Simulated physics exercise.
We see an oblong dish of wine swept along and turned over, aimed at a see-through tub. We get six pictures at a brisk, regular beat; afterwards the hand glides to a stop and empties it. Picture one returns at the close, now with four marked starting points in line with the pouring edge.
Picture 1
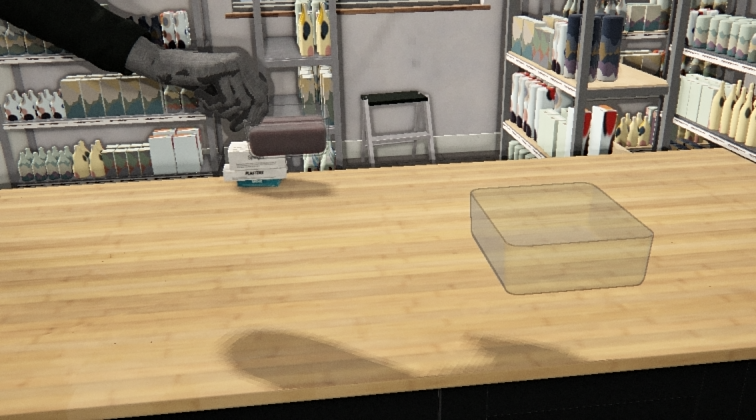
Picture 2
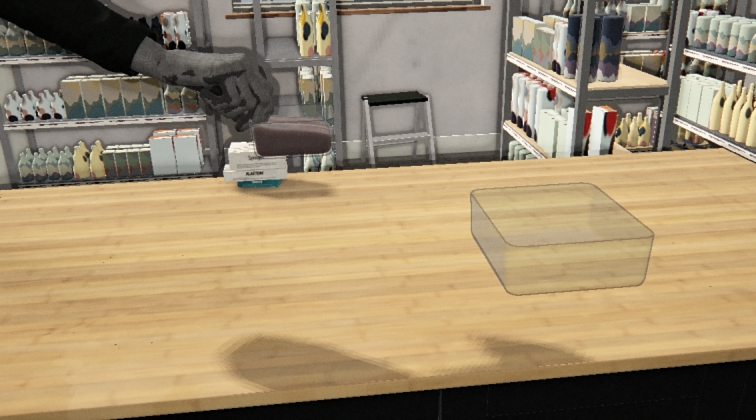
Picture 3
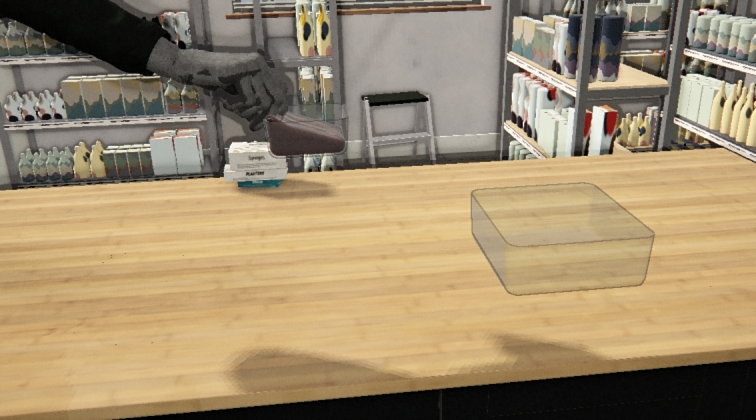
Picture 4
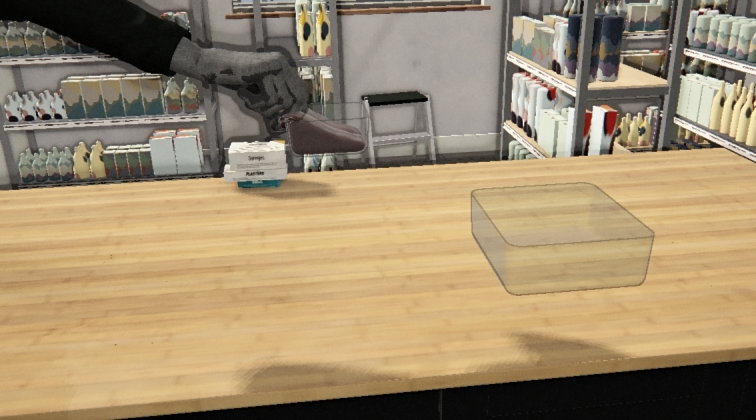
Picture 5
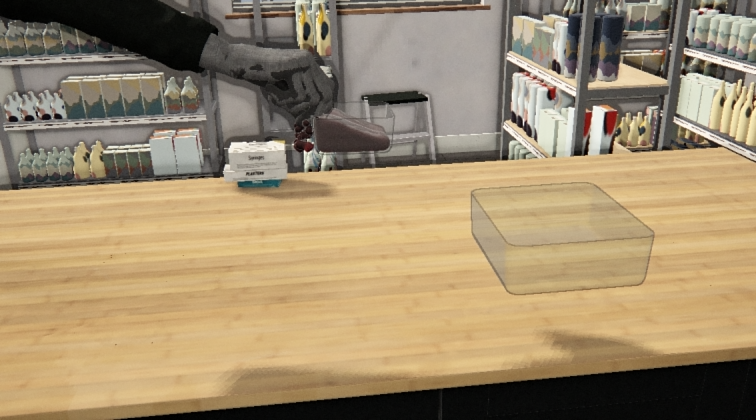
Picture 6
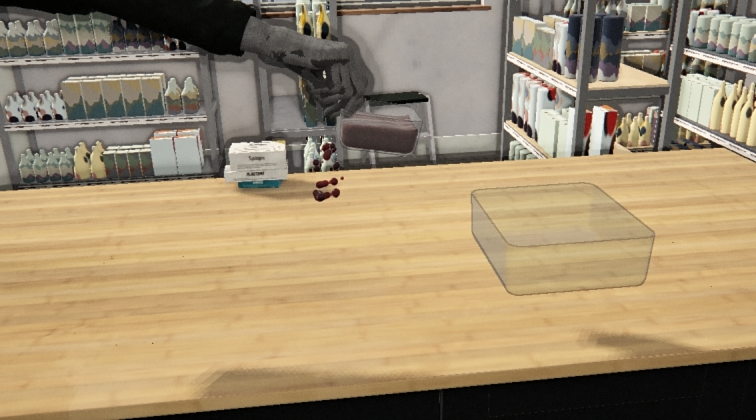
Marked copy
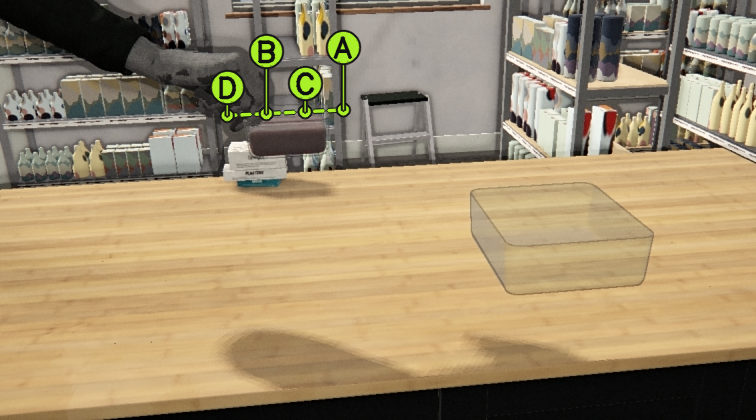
A gloved hand carried a dark oblong dish rightward above a wooden counter, and dark red drops of wine came out beneath it and dropped toward the wood, left of a see-through tub that stayed still.
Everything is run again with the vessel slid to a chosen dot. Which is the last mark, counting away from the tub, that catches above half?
It is C.
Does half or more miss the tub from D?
Yes.
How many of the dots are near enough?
Two.
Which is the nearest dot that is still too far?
Dot B.
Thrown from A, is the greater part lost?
No, that is safe.
On the marked copy, A at (343, 109); B at (266, 113); C at (305, 111); D at (227, 115).
With A, about 76 % lands in the tub, 13 % falls short and 10 % goes beside or beyond.
With B, about 27 % lands in the tub, 70 % falls short and 3 % goes beside or beyond.
With C, about 62 % lands in the tub, 29 % falls short and 9 % goes beside or beyond.
With D, about 0 % lands in the tub, 100 % falls short.
